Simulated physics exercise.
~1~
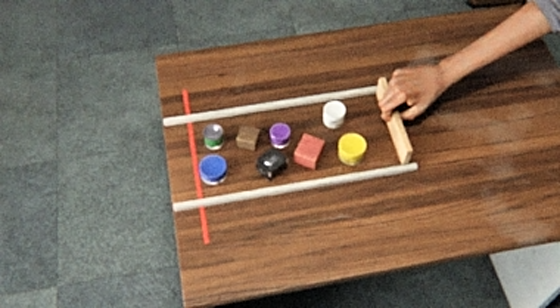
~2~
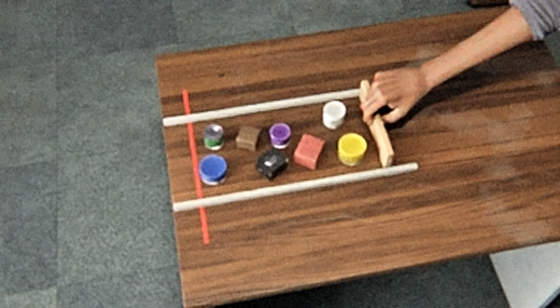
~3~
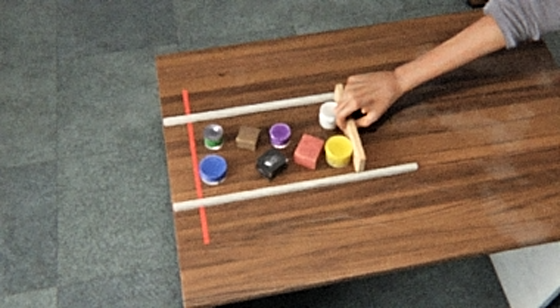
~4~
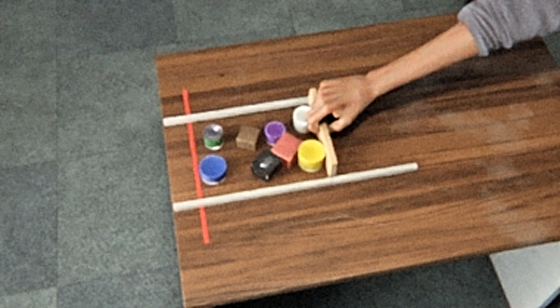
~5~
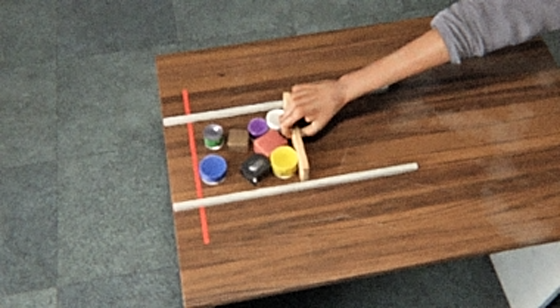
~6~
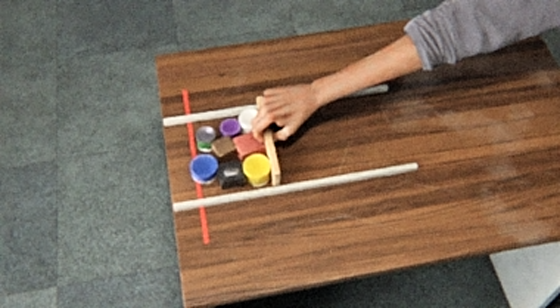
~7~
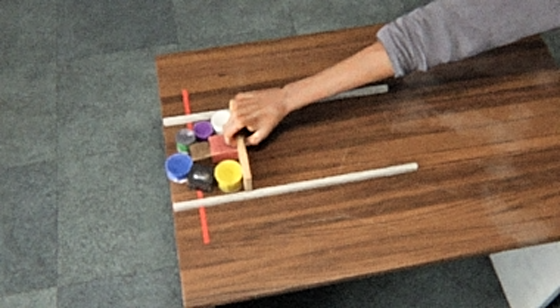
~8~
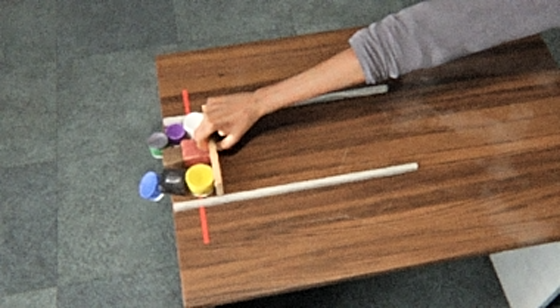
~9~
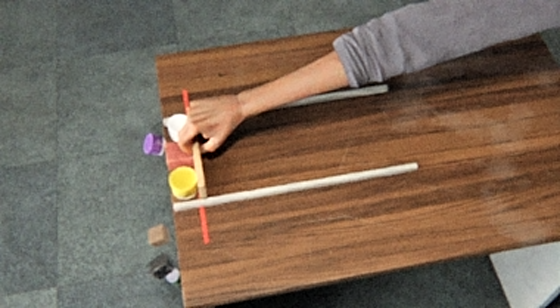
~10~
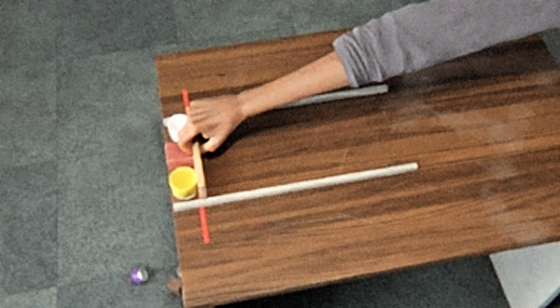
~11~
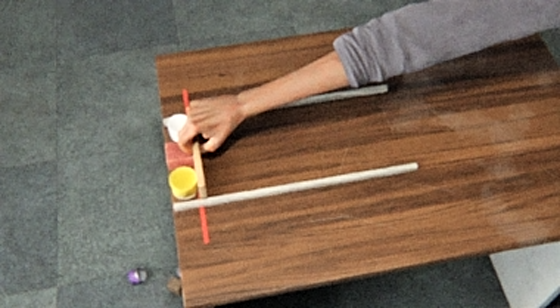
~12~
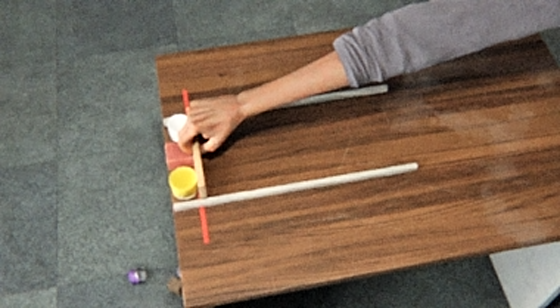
A hand slides a small wooden board leftward along a brown table, between two pale rods, toward a cluster of little pots and blocks. The board meets the yellow pot and white tub first, then presses them into the red block, purple tin and black case. Soon the whole group bunches together and moves over the red tape toward the table's left edge. The blue and green containers tip off, followed by the black case, brown block and purple tin. The hand stops with the board at the tape, leaving the white tub, red block and yellow pot at the rim.
